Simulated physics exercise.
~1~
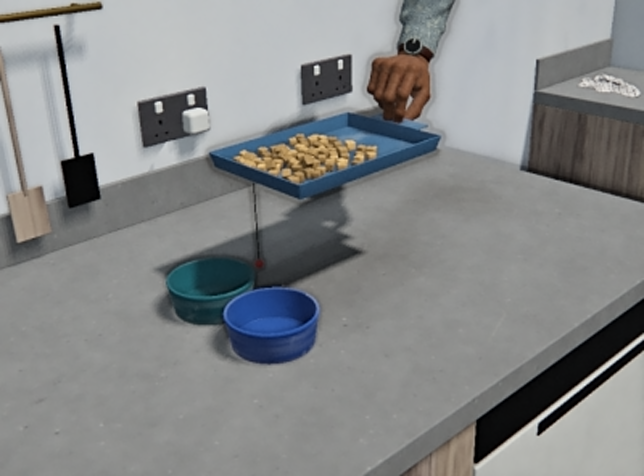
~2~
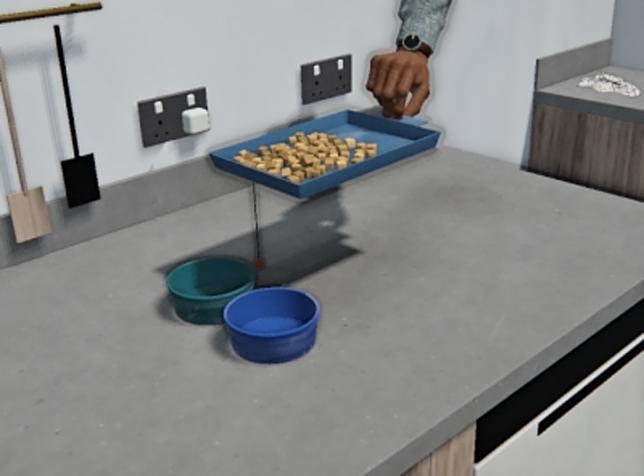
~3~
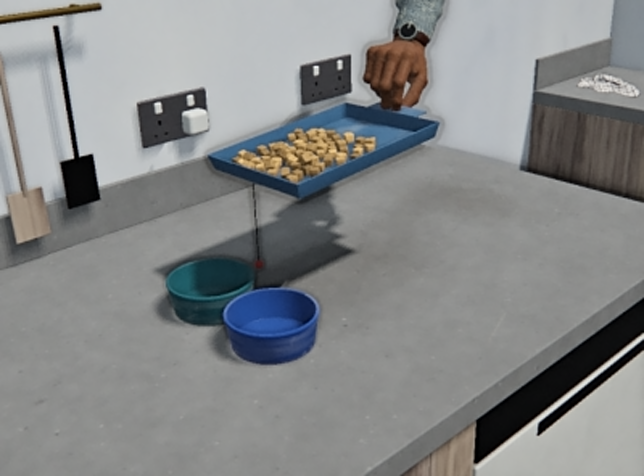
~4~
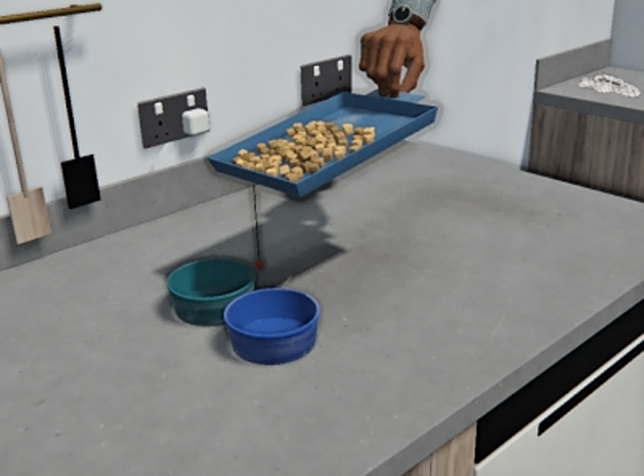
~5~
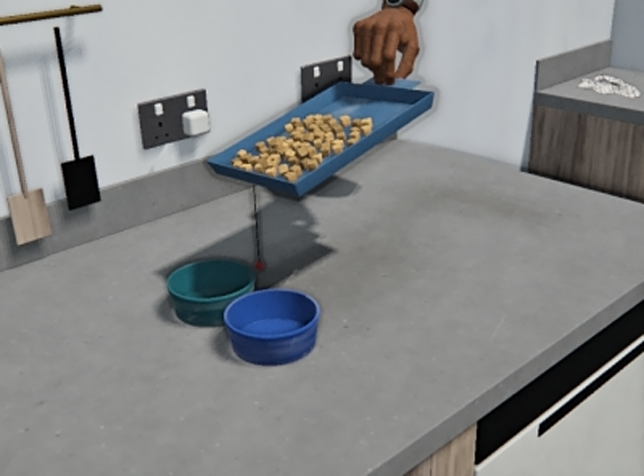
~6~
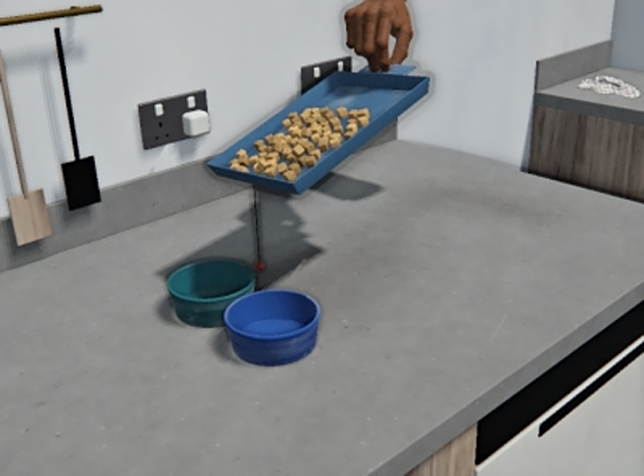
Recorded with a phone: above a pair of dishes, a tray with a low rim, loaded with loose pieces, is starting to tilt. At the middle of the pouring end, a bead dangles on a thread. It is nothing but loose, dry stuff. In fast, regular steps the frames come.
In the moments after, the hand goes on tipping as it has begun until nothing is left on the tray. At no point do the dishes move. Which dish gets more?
The left dish.
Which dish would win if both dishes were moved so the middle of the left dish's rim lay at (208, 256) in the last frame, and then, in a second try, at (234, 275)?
With the dishes at the first place it's the left-side dish, and at the second it's the left-side dish.
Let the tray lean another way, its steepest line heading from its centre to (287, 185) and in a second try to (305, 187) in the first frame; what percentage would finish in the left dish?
First case about 10 percent; second case about 0 percent.
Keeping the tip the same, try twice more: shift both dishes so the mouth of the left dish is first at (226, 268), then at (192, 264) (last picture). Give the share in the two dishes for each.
Close to 40 in a hundred, then close to 80 in a hundred.
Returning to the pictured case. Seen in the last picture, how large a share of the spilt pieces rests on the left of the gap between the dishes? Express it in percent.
About 100 percent of the spill.
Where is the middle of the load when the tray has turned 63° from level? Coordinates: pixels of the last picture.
About (250, 148).
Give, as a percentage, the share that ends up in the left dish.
Roughly 50 %.
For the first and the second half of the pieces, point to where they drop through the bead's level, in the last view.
About (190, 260) to begin with, then about (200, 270).
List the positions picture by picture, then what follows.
In the first frame, corners of the pouring end near (215, 152) and (300, 183), level; middle of the load near (301, 158), small wooden cubes; left dish near (176, 304); right dish near (236, 340); bead on its thread near (259, 264).
In the second frame, corners of the pouring end near (214, 152) and (300, 182), level; middle of the load near (301, 157).
In the third frame, corners of the pouring end near (213, 154) and (298, 182), tipped barely, lowest at the left corner; middle of the load near (300, 155).
In the fourth frame, corners of the pouring end near (213, 157) and (297, 181), tipped a little, lowest at the left corner; middle of the load near (299, 151).
In the fifth frame, corners of the pouring end near (212, 159) and (295, 181), tipped a little, lowest at the left corner; middle of the load near (298, 147).
In the sixth frame, corners of the pouring end near (212, 162) and (294, 180), tipped clearly, lowest at the left corner; middle of the load near (296, 143), a little on the move; left dish near (177, 306); right dish near (237, 342).
Shortly afterwards, tray tipped steeply; the whole lot on the tray.
Next, tray tipped past a quarter turn; all but a few on the tray; only a few in the left dish; only a few in the air.
Some moments later, tray tipped past a quarter turn; only a few in the right dish; near half in the left dish; near half outside both.
In the end, tray tipped past a quarter turn; only a few in the right dish; near half in the left dish; near half outside both.
